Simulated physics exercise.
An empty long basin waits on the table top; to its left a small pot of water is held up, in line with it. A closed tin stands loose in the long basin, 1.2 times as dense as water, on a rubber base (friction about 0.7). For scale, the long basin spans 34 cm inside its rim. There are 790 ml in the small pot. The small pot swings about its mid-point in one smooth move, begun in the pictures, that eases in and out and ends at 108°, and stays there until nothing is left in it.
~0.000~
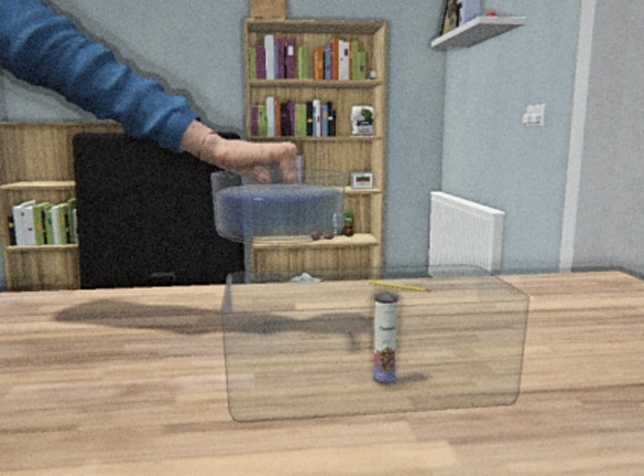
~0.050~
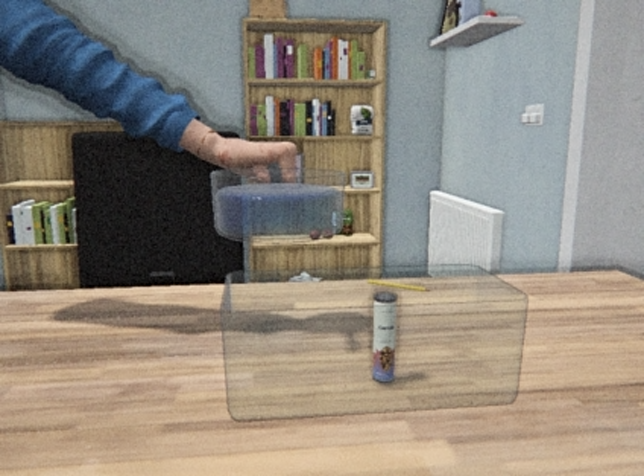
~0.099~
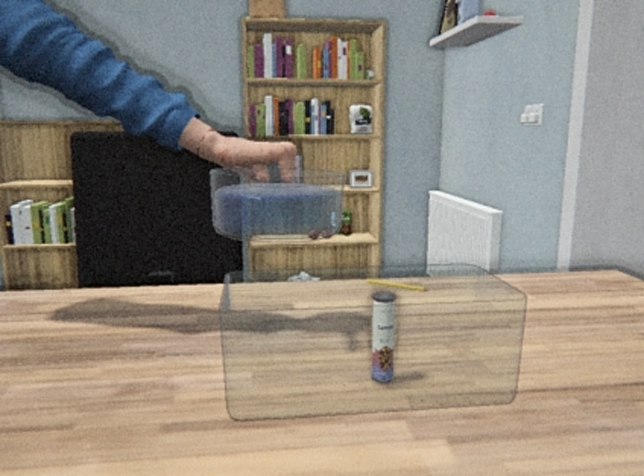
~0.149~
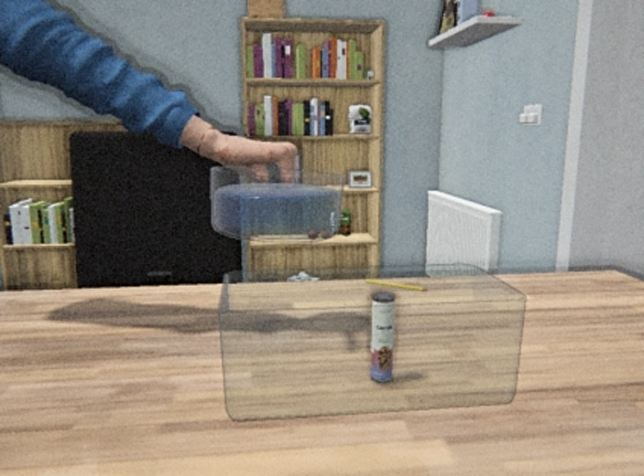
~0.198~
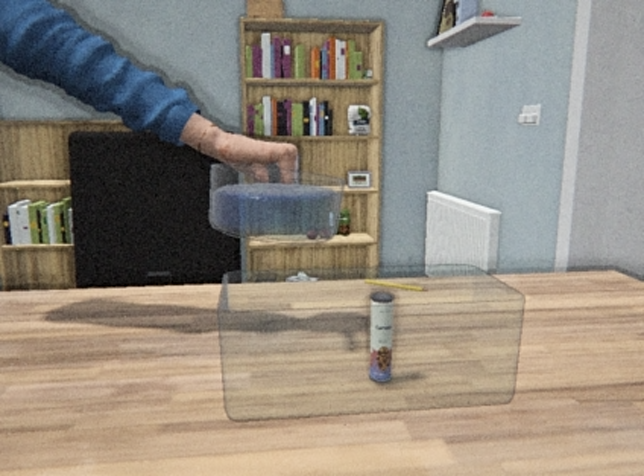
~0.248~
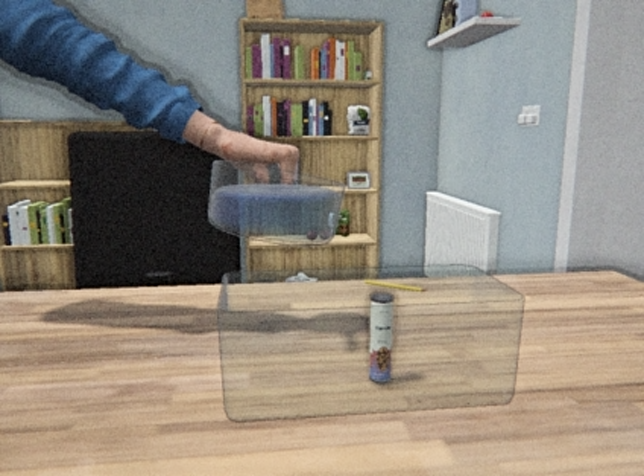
A hand holds a small clear pot of water, tilting it slightly above the table.
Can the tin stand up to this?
It stays up.
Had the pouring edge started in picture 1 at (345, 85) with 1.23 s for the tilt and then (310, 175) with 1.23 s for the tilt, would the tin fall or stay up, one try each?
First it keeps standing; then it keeps standing.
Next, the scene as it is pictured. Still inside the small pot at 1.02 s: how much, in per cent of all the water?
About 8 per cent.
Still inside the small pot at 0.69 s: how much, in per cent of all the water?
Some 54 per cent.
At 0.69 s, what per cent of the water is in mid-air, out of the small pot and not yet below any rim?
About 28 per cent.
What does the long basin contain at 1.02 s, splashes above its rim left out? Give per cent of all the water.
Near 86 in a hundred.
By 0.69 s the tilt is 65° and 55 per cent is still to pour; the tin stands where it began.
By 1.02 s the tilt is 100° and 8 per cent is still to pour; the tin stands where it began.
By 1.36 s the tilt is 108° and 0 per cent is still to pour; the tin stands where it began.
By 1.73 s the tilt is 108° and 0 per cent is still to pour; the tin stands where it began.
At rest the tin stands where it began.
